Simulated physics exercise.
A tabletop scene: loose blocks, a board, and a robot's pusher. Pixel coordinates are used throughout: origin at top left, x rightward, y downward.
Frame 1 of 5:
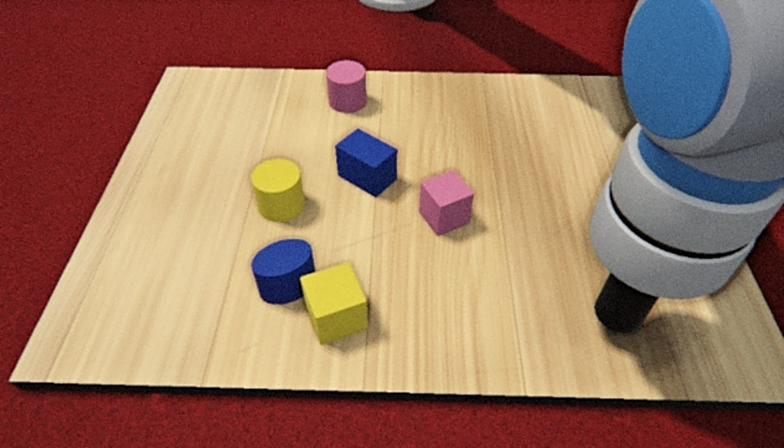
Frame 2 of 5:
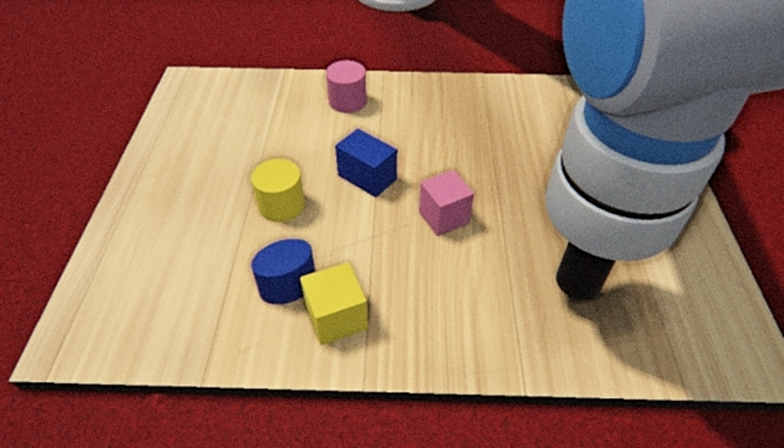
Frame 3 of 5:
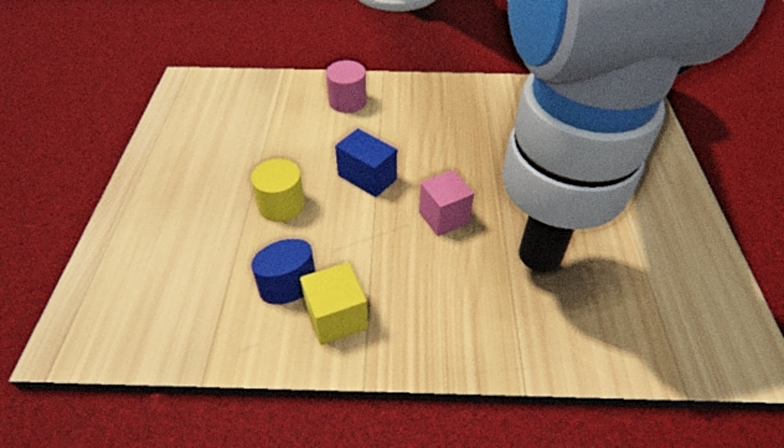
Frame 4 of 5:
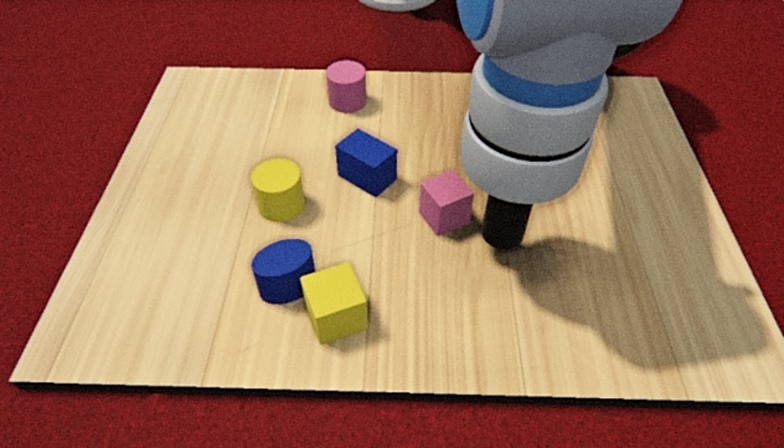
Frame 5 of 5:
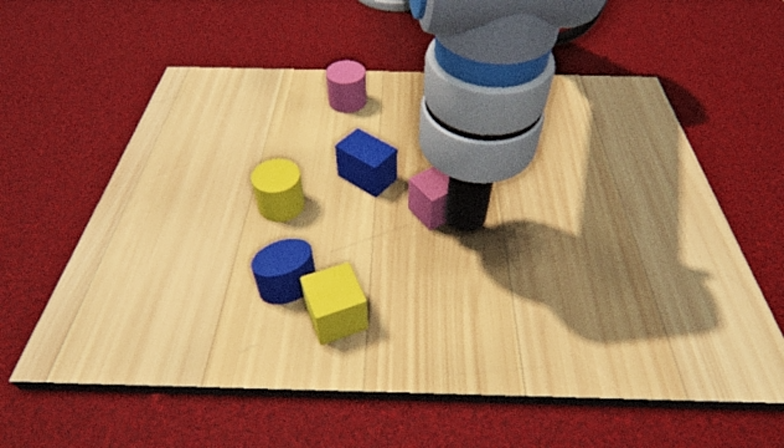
On a wooden board, a robot arm moves left among colored blocks and nudges the pink cube.
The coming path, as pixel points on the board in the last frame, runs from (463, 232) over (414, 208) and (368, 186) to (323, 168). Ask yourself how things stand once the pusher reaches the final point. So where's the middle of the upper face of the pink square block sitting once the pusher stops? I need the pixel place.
So, by the moment the path ends, you'll find the top centre of the pink square block at (299, 119).
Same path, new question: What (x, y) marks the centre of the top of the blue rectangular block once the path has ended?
The centre of its top face lies at (277, 97).
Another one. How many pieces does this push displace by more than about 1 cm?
Expect two.
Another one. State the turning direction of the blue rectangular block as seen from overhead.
It ends up turned clockwise.
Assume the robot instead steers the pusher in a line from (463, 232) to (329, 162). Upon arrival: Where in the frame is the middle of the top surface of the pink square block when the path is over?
(302, 115)
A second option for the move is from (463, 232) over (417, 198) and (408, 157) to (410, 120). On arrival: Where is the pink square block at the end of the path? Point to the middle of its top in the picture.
The spot you're after is about (372, 125) in the image.
On the path given first. One third of the way, pusher at (415, 191); blue rectangular block at (350, 140); pink square block at (387, 159).
Two thirds of the way, pusher at (367, 170); blue rectangular block at (310, 118), turned 15° clockwise; pink square block at (341, 138).
At the end, pusher at (321, 152); yellow disc in place; blue rectangular block at (277, 97), turned 25° clockwise; pink square block at (299, 119).
